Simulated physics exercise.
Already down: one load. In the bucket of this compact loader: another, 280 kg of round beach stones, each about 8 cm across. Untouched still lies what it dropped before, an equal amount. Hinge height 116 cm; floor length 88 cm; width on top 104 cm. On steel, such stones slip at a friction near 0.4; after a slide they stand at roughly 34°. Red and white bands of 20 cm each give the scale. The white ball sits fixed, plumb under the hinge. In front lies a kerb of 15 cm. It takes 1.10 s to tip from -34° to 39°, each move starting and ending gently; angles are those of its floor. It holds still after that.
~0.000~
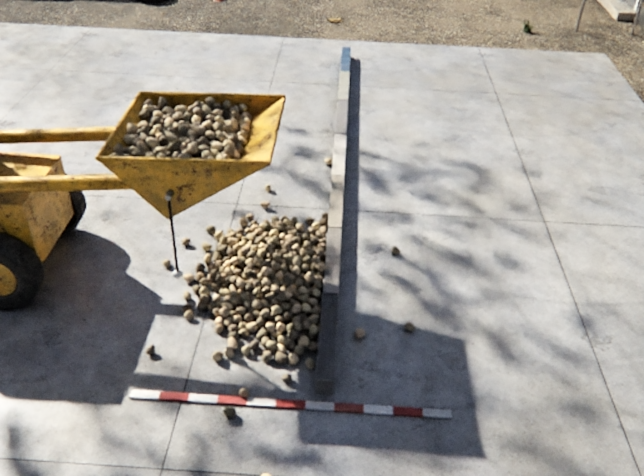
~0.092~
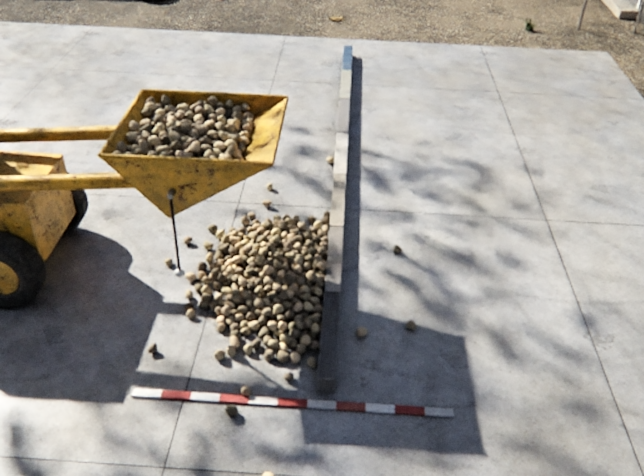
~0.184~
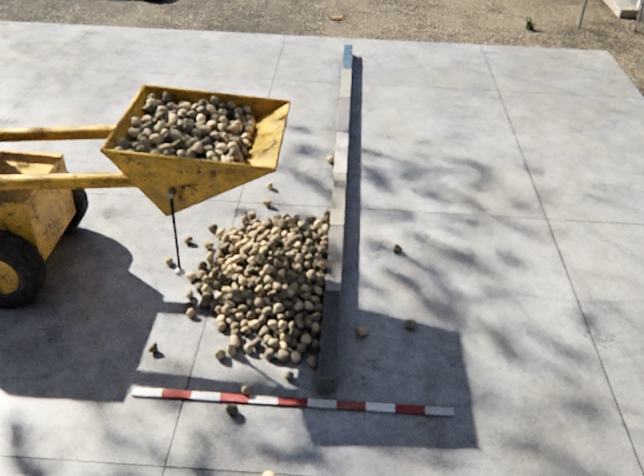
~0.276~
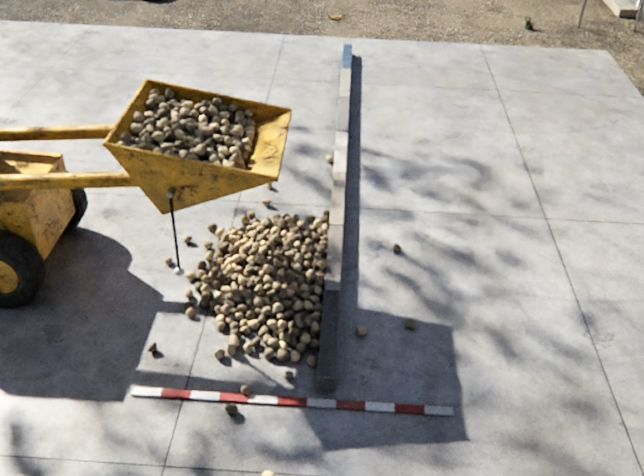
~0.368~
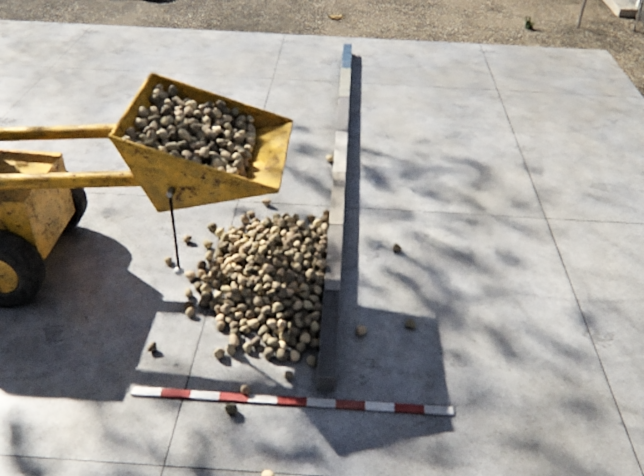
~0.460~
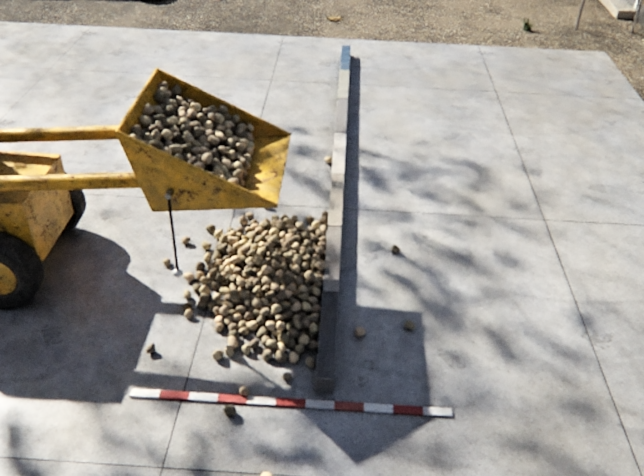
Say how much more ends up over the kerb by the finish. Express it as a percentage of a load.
Some 19 per cent is added.
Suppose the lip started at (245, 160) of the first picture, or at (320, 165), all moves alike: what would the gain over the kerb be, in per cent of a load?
Near 10 per cent from the first place, 75 from the second.
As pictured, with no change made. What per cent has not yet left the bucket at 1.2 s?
55 %.
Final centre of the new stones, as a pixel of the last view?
Middle: Approx. (302, 265) px.
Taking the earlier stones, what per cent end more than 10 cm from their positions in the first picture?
I'd say roughly 5 per cent of them.
After 0.8 s the floor is at 27°; in per cent of one load, 100 in the bucket, 99 on this side of the kerb, 1 over the kerb; the foremost stones are at (346, 270).
After 1.2 s the floor is at 39°; in per cent of one load, 57 in the bucket, 142 on this side of the kerb, 1 over the kerb; the foremost stones are at (346, 270).
After 1.5 s the floor is at 39°; in per cent of one load, 7 in the bucket, 188 on this side of the kerb, 4 over the kerb; the foremost stones are at (380, 277).
After 4.2 s the floor is at 39°; in per cent of one load, 0 in the bucket, 180 on this side of the kerb, 20 over the kerb; the foremost stones are at (465, 300). Net gain over the kerb, 19.
